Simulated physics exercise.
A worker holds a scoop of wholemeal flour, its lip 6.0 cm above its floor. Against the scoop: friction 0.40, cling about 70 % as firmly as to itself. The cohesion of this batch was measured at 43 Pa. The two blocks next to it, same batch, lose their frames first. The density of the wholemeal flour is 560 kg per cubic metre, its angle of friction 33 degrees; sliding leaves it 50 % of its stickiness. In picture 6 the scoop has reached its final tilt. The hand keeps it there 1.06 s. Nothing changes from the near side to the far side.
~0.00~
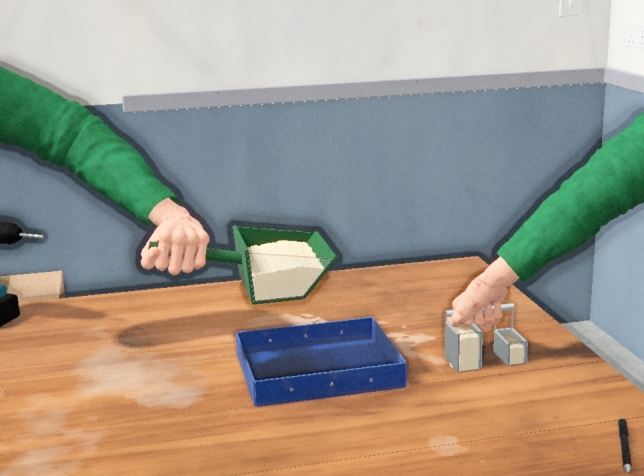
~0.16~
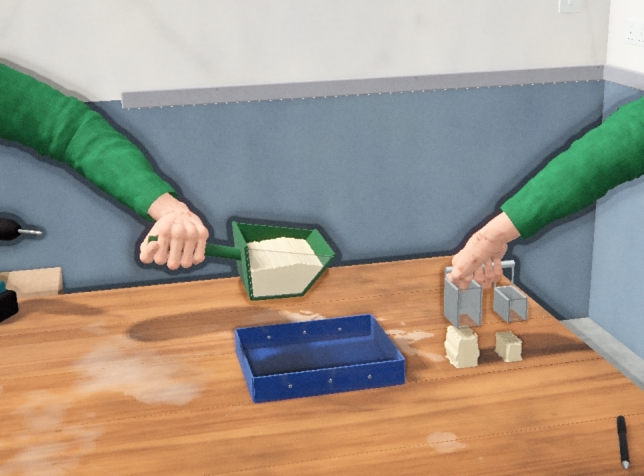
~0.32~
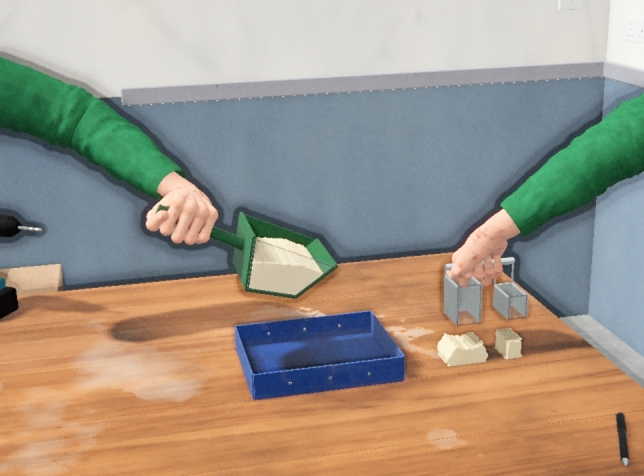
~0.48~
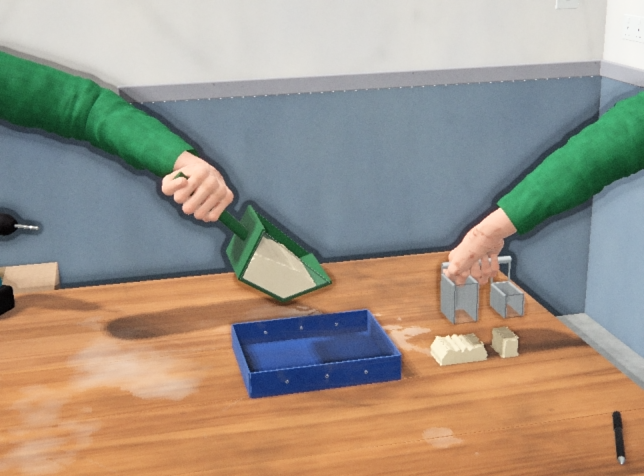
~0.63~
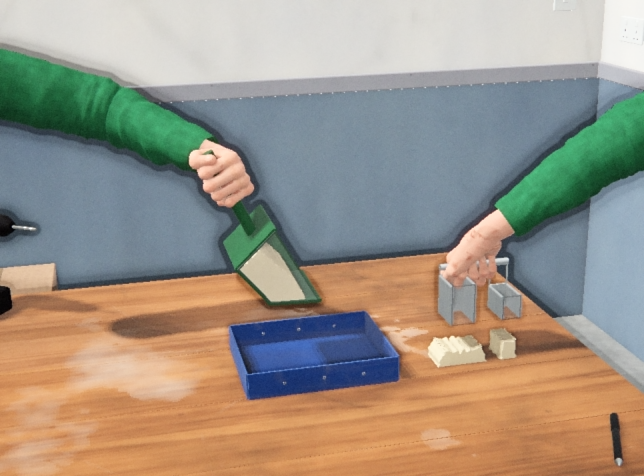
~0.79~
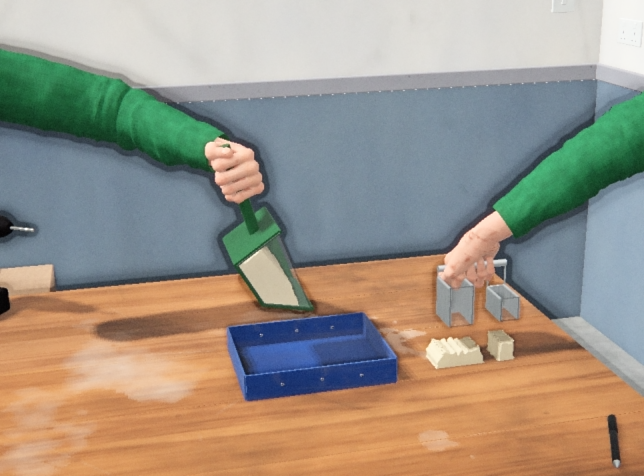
Person in green sleeves lifting metal moulds off two pale blocks, the larger one slumping, while steeply tilting a scoop of flour.
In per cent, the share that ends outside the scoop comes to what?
Expect roughly 0 %.
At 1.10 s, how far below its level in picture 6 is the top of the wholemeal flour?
Roughly 0.0 cm.
By 0.93 s, the scoop is at 60 degrees and 0 % has left it.
By 1.10 s, the scoop is at 60 degrees and 0 % has left it.
By 1.26 s, the scoop is at 60 degrees and 0 % has left it.
By 1.43 s, the scoop is at 60 degrees and 0 % has left it.
By 1.54 s, at the end, the scoop is at 60 degrees and 0 % has left it.
